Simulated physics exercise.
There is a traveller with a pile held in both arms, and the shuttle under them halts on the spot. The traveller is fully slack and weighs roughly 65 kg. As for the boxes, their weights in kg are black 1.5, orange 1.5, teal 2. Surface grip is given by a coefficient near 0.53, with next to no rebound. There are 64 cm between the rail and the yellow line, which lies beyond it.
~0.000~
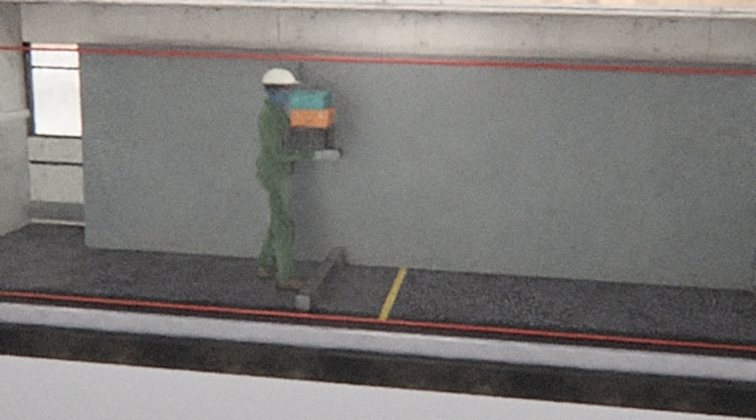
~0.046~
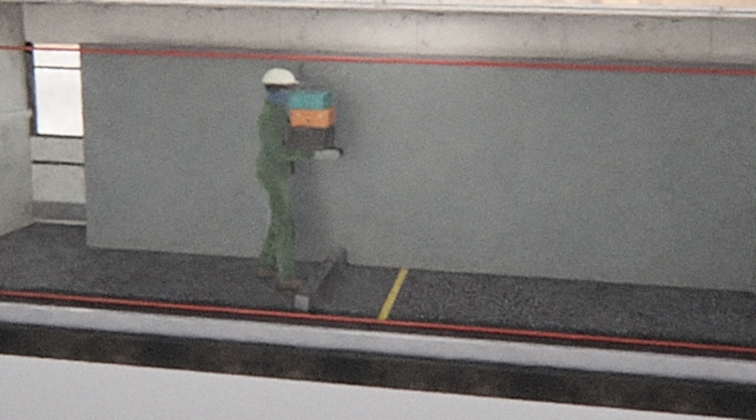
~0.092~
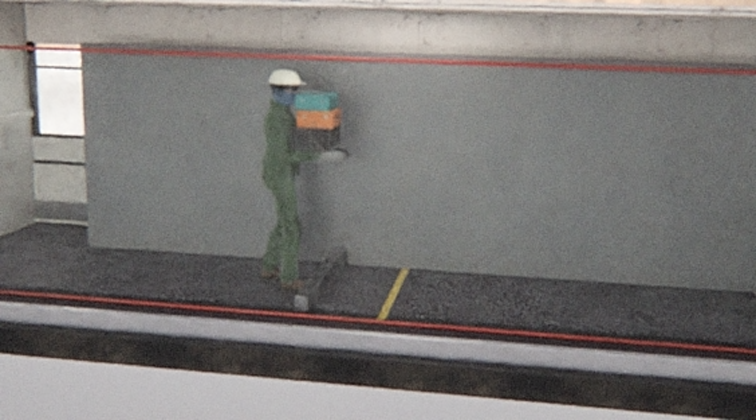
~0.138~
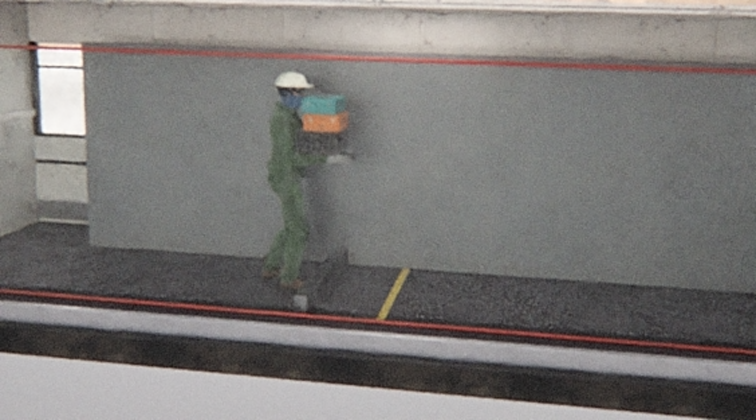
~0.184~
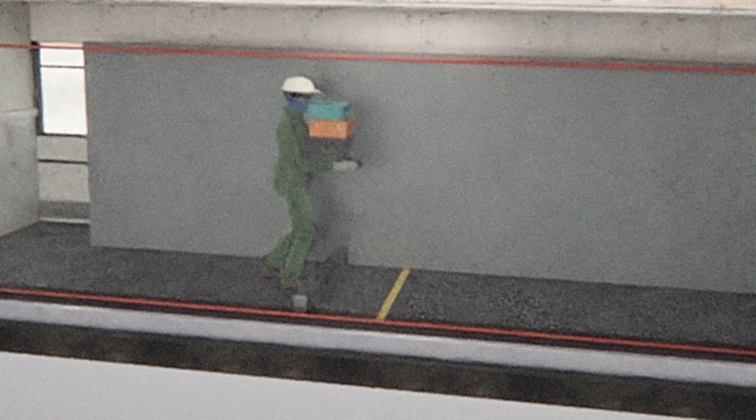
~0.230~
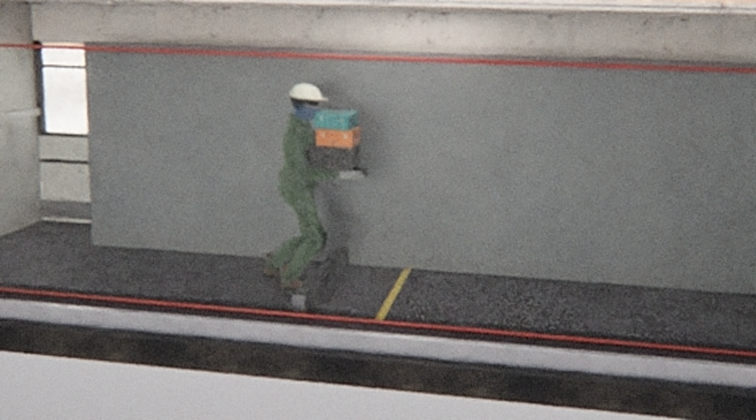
At the start, a worker in green overalls and a white helmet stands almost still, facing right, holding teal, orange and black crates before a grey wall. The worker then shifts slightly right and sinks with knees bending, the stack moving rightward and lower in their arms above the dark rail.
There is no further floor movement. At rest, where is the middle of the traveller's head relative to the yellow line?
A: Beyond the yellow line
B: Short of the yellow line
The answer is A.
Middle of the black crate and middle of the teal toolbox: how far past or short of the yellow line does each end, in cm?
The black crate ends 10 cm past it, and the teal toolbox ends 110 cm past it.
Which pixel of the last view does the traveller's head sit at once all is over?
You'll find it around (410, 291) at the end.
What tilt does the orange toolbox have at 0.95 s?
About 140 degrees.
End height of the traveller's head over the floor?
About 15 cm above the floor.
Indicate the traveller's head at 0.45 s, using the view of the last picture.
About (339, 160).
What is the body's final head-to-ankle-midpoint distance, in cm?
I'd put it at roughly 90 centimetres.
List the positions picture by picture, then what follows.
In the first picture, traveller's head (275, 96), black crate (310, 136), yellow line (386, 309).
In the second picture, traveller's head (275, 96), black crate (311, 136).
In the third picture, traveller's head (281, 97), black crate (316, 137).
In the fourth picture, traveller's head (287, 100), black crate (323, 140).
In the fifth picture, traveller's head (294, 104), black crate (329, 146).
In the sixth picture, traveller's head (300, 111), black crate (335, 155), yellow line (384, 310). Everything loose set off at about 1.1 m/s.
After 0.45 s the traveller's head is 47 cm short of the yellow line, near (339, 160) in the last picture's view; the black crate 28 cm short of the yellow line, tilted 30°.
After 0.65 s the traveller's head is 16 cm short of the yellow line, near (373, 234) in the last picture's view.
After 0.95 s the traveller's head is 11 cm past the yellow line, near (400, 267) in the last picture's view.
When all is still (1.8 s), black crate crosses the yellow line; orange toolbox crosses the yellow line; teal toolbox crosses the yellow line; traveller's head crosses the yellow line.
